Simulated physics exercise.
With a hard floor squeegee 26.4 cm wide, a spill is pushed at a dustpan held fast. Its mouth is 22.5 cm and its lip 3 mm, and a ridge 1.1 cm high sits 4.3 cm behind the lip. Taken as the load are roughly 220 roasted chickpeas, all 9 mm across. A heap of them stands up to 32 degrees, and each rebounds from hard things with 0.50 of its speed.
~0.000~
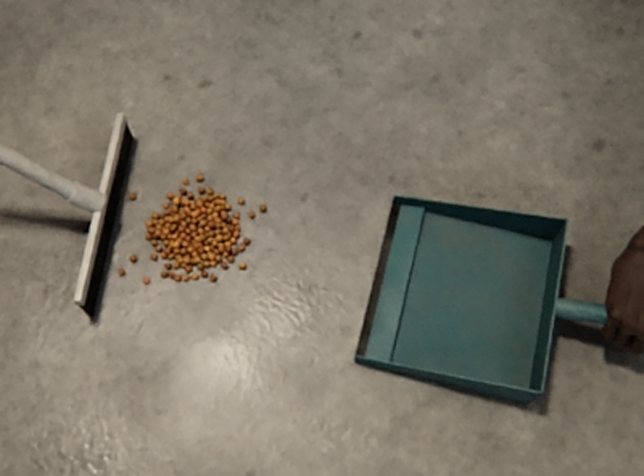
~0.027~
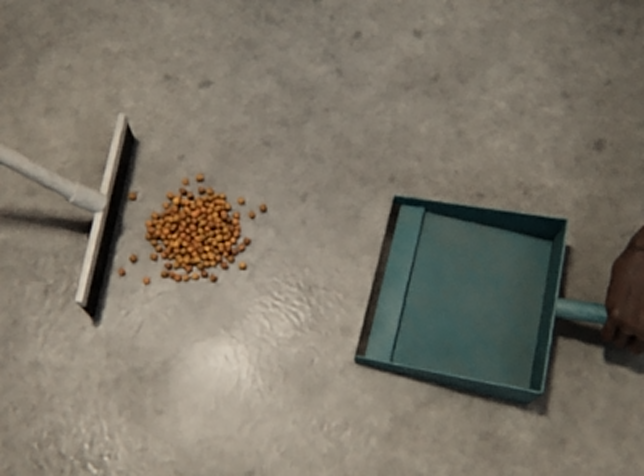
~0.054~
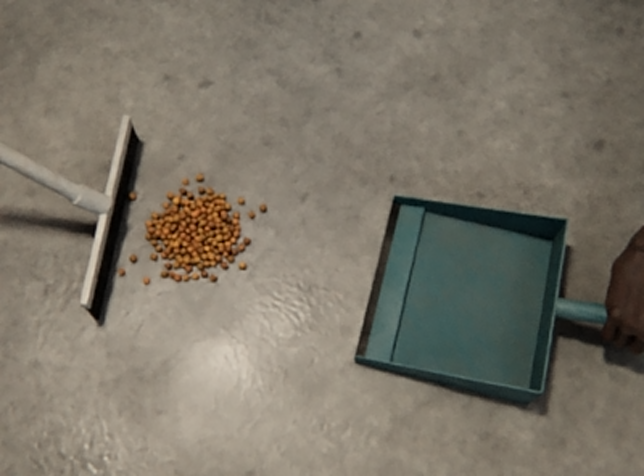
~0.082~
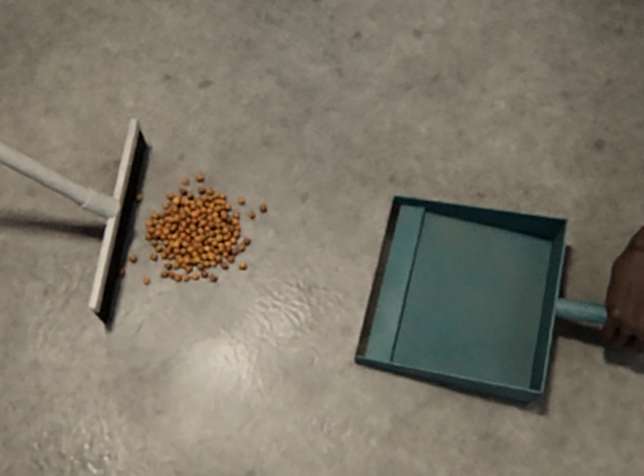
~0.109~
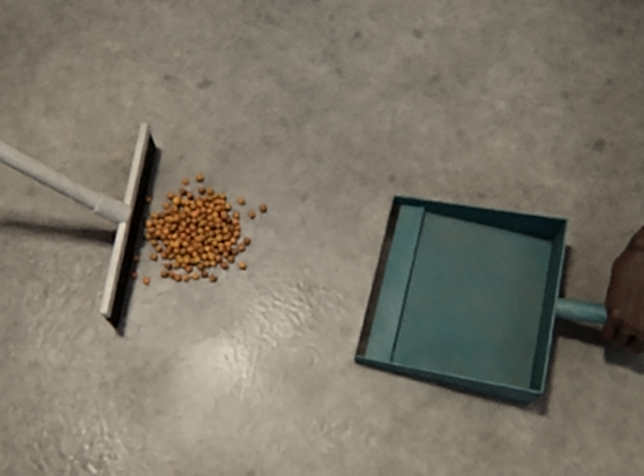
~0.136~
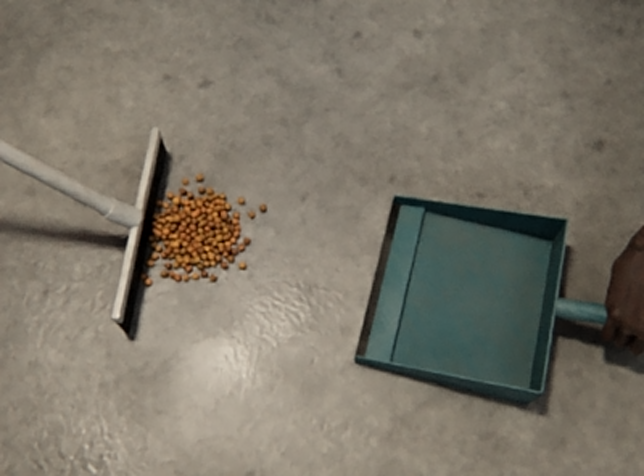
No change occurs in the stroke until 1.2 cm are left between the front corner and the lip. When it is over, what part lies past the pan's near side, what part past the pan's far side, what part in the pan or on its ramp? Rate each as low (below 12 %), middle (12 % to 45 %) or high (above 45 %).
Past the pan's near side - low, past the pan's far side - low, in the pan or on its ramp - middle.
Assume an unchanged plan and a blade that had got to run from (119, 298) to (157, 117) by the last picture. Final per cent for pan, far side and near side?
That ends as pan 30, far 30, and near 0.
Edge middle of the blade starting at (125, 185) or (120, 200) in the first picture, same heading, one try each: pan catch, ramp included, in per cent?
I'd put it near 35 per cent for the first and near 30 per cent for the second.
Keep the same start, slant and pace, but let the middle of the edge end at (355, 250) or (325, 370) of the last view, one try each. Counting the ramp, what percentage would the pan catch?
About 40 and 5 per cent.
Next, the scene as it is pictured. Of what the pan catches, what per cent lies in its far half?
30 per cent.
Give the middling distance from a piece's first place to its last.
That distance is around 24 cm.
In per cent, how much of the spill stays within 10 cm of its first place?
Around 0 in a hundred.
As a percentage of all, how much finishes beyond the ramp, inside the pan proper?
About 5 %.
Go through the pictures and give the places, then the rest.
In the first picture, blade from (80, 301) to (122, 120), moved 0.0 cm, 0 of the pieces shifted so far; middle of the pieces at (195, 231); pan at (472, 302).
In the second picture, blade from (82, 302) to (124, 120), moved 0.2 cm, 0 of the pieces shifted so far; middle of the pieces at (195, 231).
In the third picture, blade from (86, 304) to (128, 122), moved 0.9 cm, 0 of the pieces shifted so far; middle of the pieces at (195, 231).
In the fourth picture, blade from (95, 308) to (136, 125), moved 2.1 cm, 1 of the pieces shifted so far; middle of the pieces at (195, 231).
In the fifth picture, blade from (106, 313) to (146, 130), moved 3.7 cm, 2 of the pieces shifted so far; middle of the pieces at (195, 231).
In the sixth picture, blade from (118, 319) to (157, 134), moved 5.3 cm, 8 of the pieces shifted so far; middle of the pieces at (195, 231); pan at (472, 302). The blade's pace is about 0.62 m/s, heading 10 degrees towards the viewer's side.
After 0.36 s, middle of the blade 17 cm from the lip; 0 % over the lip, far side 0 %, near side 0 %.
Then, at 0.51 s, middle of the blade 8 cm from the lip; 0 % over the lip, far side 5 %, near side 5 %.
After 0.79 s, middle of the blade 3 cm from the lip; 25 % over the lip, far side 5 %, near side 5 %.
At rest (1.3 s), near side 5 %, far side 5 %, pan 25 %, in front of the lip or behind the blade 65 %.
